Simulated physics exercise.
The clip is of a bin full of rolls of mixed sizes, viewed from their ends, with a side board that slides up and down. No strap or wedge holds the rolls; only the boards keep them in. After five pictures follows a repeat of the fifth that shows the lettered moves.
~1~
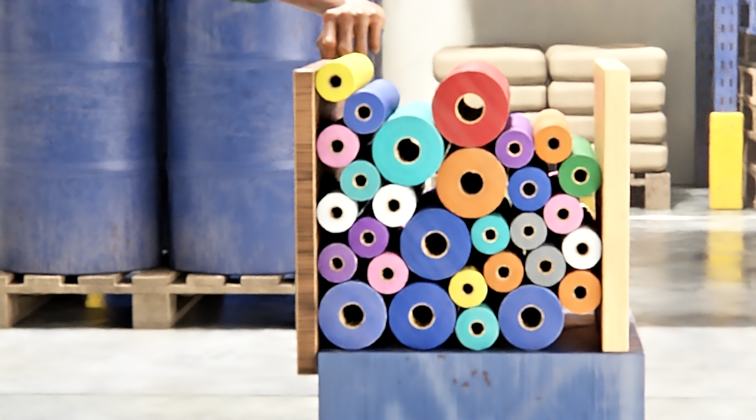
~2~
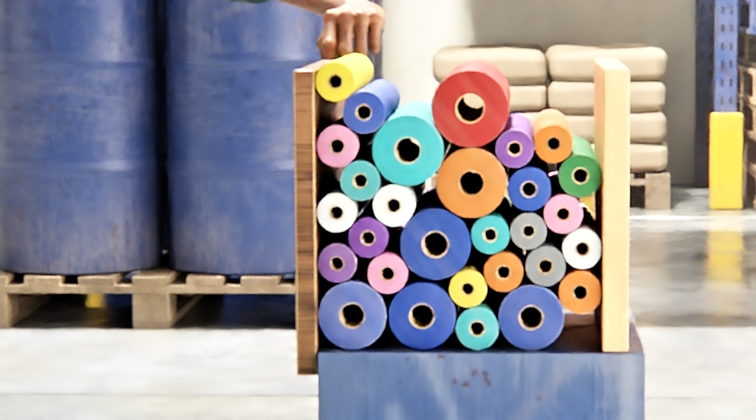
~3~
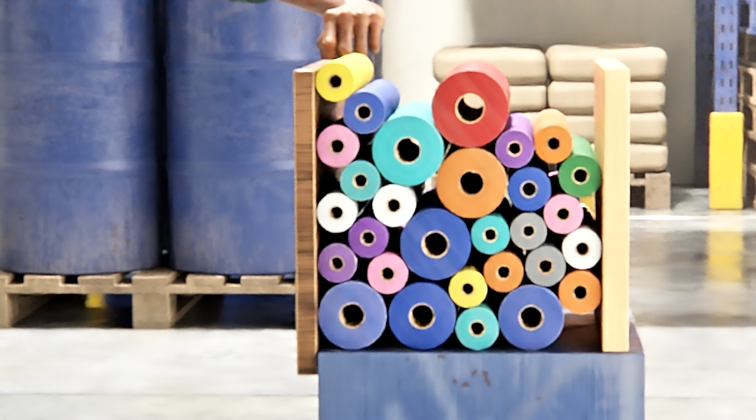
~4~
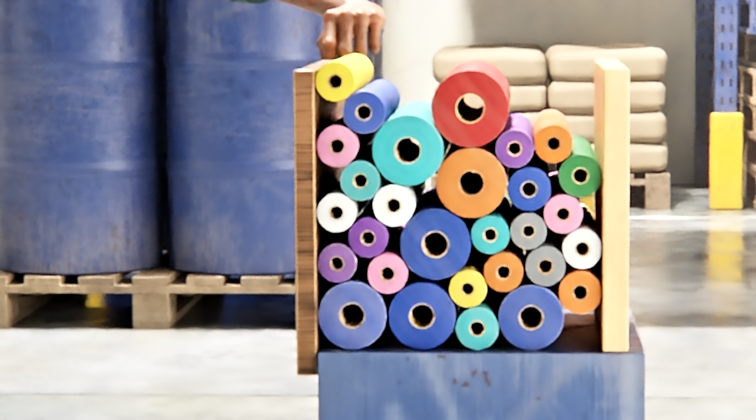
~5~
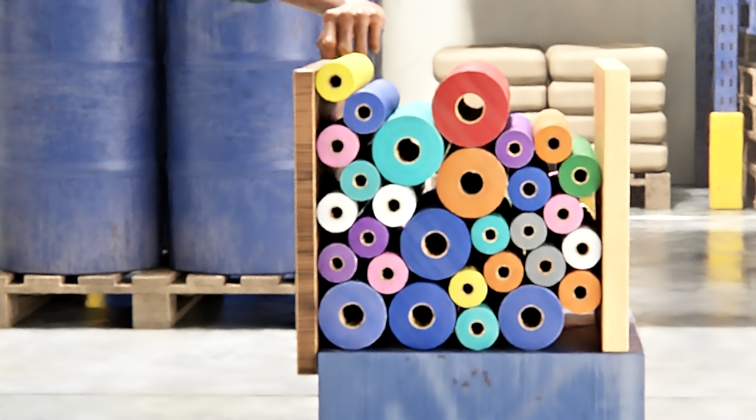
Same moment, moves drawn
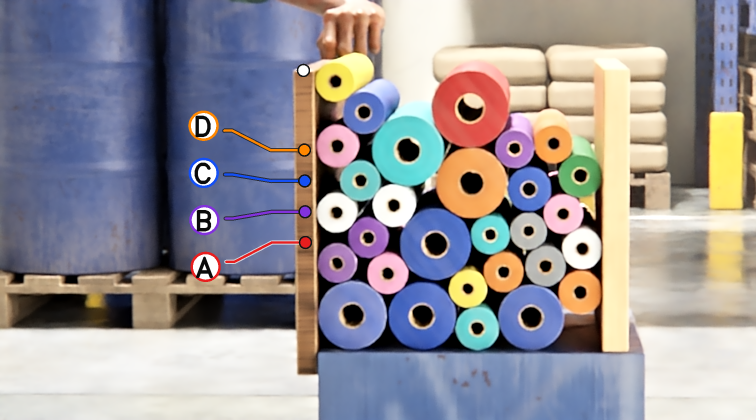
In a warehouse, a hand rests still above colourful rolls stacked between two upright boards.
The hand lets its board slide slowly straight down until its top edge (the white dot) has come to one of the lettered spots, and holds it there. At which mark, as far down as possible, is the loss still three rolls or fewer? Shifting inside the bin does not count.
The lowest mark that will do is A.
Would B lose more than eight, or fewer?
It loses fewer than eight.
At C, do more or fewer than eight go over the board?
It loses fewer than eight.
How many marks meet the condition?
The number is four.
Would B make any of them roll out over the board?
Yes, at B.
On the copy, A at (306, 243); B at (305, 212); C at (305, 181); D at (305, 150); the white dot at (304, 71).
On A. First, top of the board (316, 149).
Then, top of the board (317, 236).
Finally, top of the board (317, 242), three out over the board.
By contrast, B one out over the board; C one out over the board; D one out over the board.
